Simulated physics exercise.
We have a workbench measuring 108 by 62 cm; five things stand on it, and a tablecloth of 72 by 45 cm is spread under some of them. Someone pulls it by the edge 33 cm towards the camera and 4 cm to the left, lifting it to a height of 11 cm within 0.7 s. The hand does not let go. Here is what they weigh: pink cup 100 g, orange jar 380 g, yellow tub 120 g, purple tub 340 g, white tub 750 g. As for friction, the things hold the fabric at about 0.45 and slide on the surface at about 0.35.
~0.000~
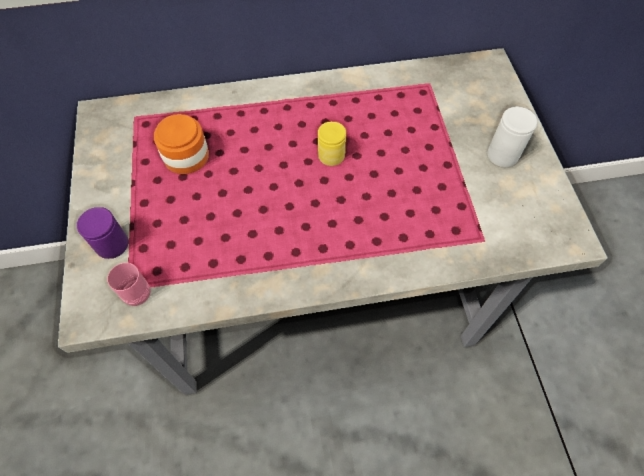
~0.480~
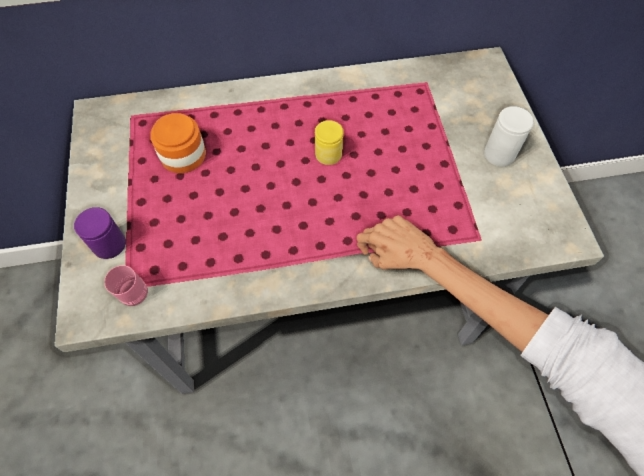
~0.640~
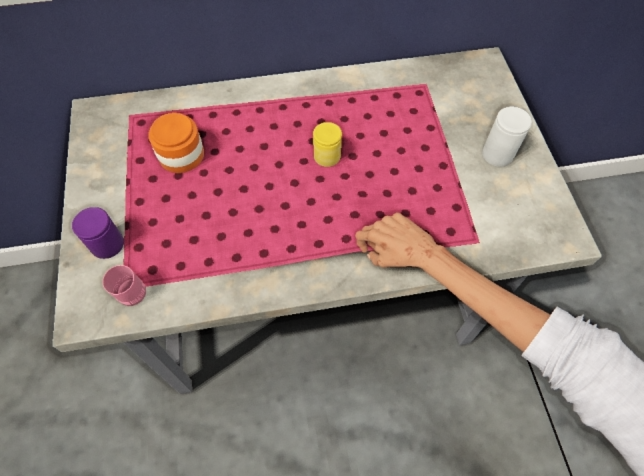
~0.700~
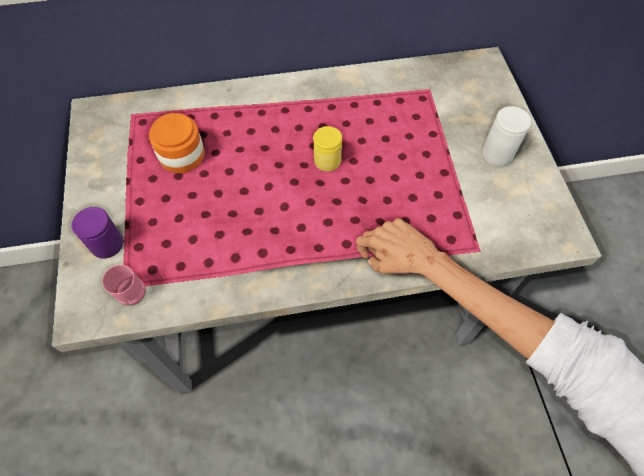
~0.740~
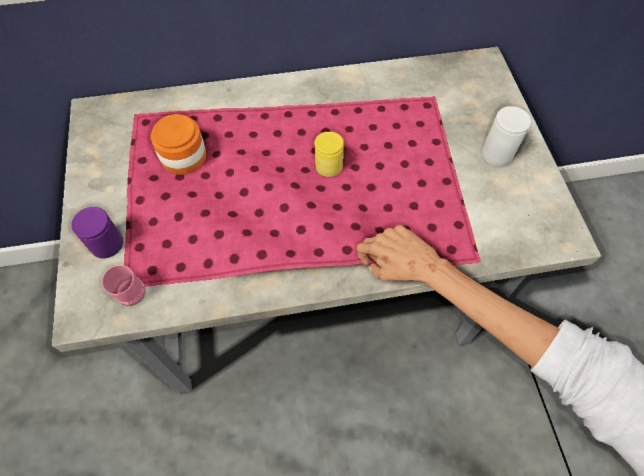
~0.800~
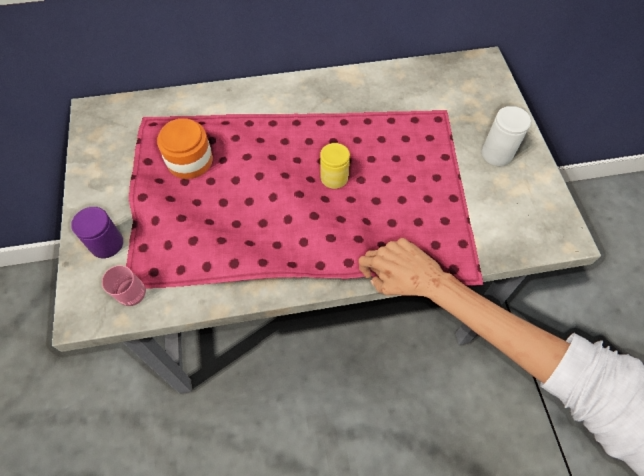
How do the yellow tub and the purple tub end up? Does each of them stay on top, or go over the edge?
Each one: The yellow tub goes over the edge, the purple tub stays on top.
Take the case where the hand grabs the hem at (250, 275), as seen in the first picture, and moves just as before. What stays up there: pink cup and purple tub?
Pink cup: Off the top; purple tub: Still on top.
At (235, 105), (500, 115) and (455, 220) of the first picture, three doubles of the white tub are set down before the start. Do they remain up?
Log, listed order - kept / kept / lost.
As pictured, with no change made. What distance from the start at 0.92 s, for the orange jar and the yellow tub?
Roughly orange jar 10 cm and yellow tub 15 cm.
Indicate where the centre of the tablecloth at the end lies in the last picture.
The midpoint is close to pixel (316, 309).
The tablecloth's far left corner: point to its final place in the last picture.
Look around (246, 177) in the last picture - that's where it comes to rest.
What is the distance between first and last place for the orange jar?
Orange jar: 30 cm.
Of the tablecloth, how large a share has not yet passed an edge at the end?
Share within the edges: Approx. 35 %.
By 0.9 s, 90 % of the tablecloth is still over the top; yellow tub 16 cm off its start, orange jar 10 cm off its start, pink cup 1 cm off its start.
By 1.1 s, 70 % of the tablecloth is still over the top; yellow tub 28 cm off its start, orange jar 18 cm off its start, pink cup 3 cm off its start.
By 1.2 s, 45 % of the tablecloth is still over the top; yellow tub 39 cm off its start at (391, 298), orange jar 26 cm off its start at (248, 208), pink cup 4 cm off its start at (131, 287).
By 1.3 s, 35 % of the tablecloth is still over the top; yellow tub over the edge, orange jar 30 cm off its start, pink cup 5 cm off its start.
By 2.9 s, 35 % of the tablecloth is still over the top; yellow tub over the edge, purple tub 0 cm off its start at (89, 221), orange jar 32 cm off its start at (263, 227), pink cup 4 cm off its start at (135, 289).
